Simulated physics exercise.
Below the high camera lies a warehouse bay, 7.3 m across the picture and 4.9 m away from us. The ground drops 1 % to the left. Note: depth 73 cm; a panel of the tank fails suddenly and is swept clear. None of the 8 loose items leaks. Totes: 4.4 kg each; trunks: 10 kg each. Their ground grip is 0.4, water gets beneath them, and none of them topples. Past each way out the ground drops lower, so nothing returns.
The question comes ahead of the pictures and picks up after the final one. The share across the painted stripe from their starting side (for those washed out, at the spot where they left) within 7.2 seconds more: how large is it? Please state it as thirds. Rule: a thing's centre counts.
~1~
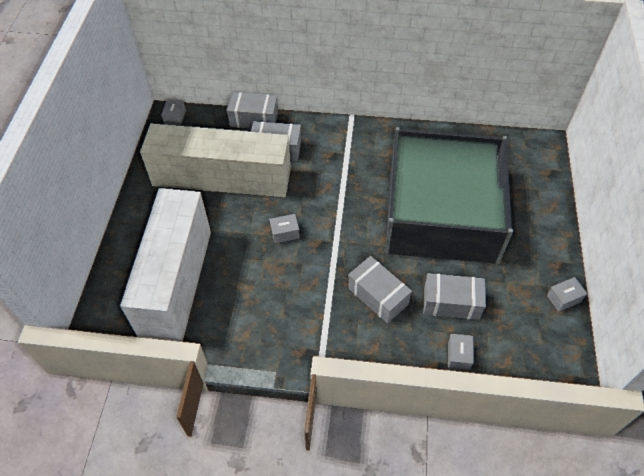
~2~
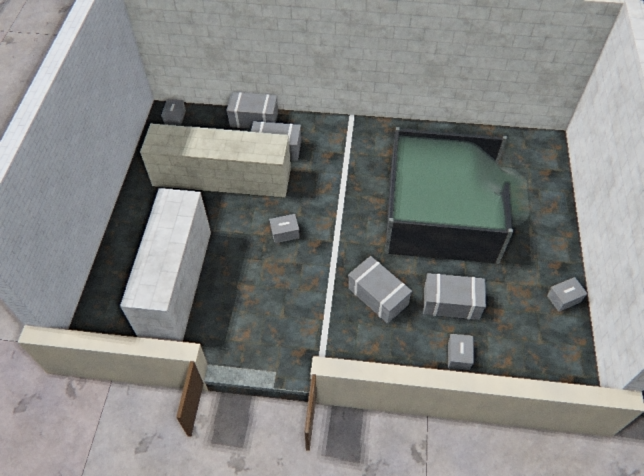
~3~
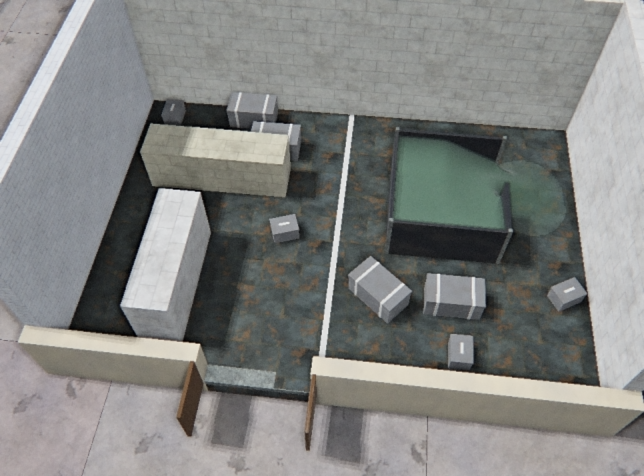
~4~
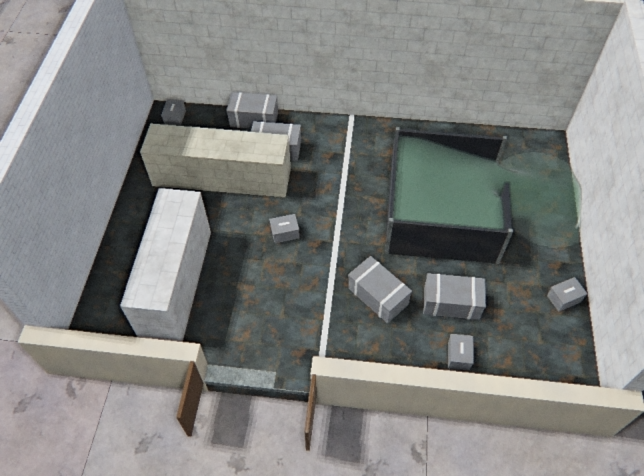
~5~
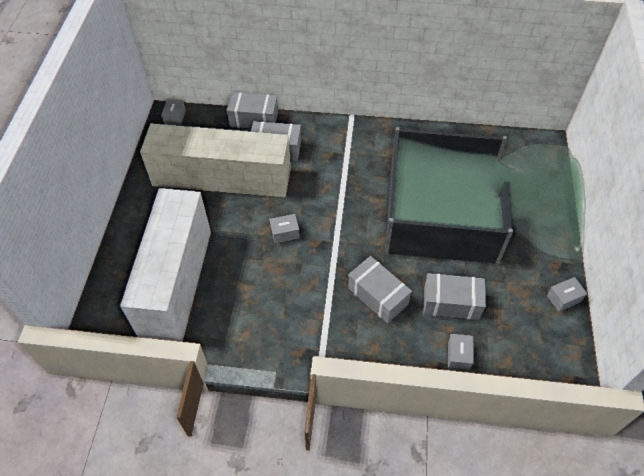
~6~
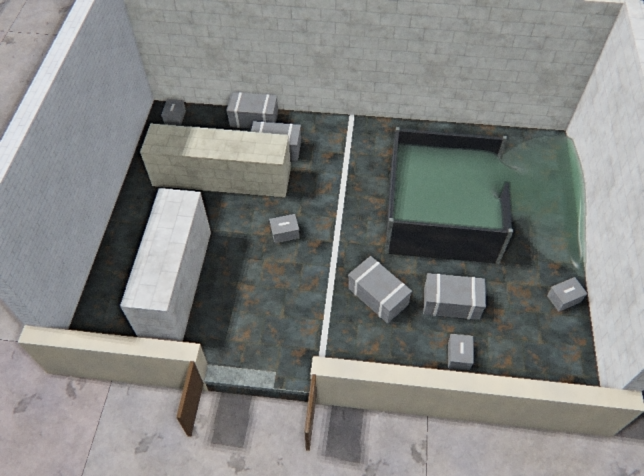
That would be somewhere from one to two thirds.
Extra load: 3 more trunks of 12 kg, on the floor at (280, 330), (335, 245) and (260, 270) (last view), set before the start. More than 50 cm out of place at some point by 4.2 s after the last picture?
Order kept: Too far; not that far; not that far.
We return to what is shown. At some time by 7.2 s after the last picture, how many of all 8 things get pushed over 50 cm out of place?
The total is 7.
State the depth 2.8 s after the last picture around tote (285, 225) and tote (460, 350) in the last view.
About 1 and 3 cm.
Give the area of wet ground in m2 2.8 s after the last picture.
I'd estimate close to 22 m2.
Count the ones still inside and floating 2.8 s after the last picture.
4.
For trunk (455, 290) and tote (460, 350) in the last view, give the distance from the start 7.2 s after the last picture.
Log: Item 1 = 200 cm; item 2 = 450 cm.
Then, 0.9 s after the last picture 0 of 8 are over the mark; 0 afloat.
Then, 2.8 s after the last picture 1 of 8 are over the mark; 4 afloat.
Then, 4.8 s after the last picture 2 of 8 are over the mark; 7 afloat.
Then, 7.2 s after the last picture 3 of 8 are over the mark; 8 afloat.
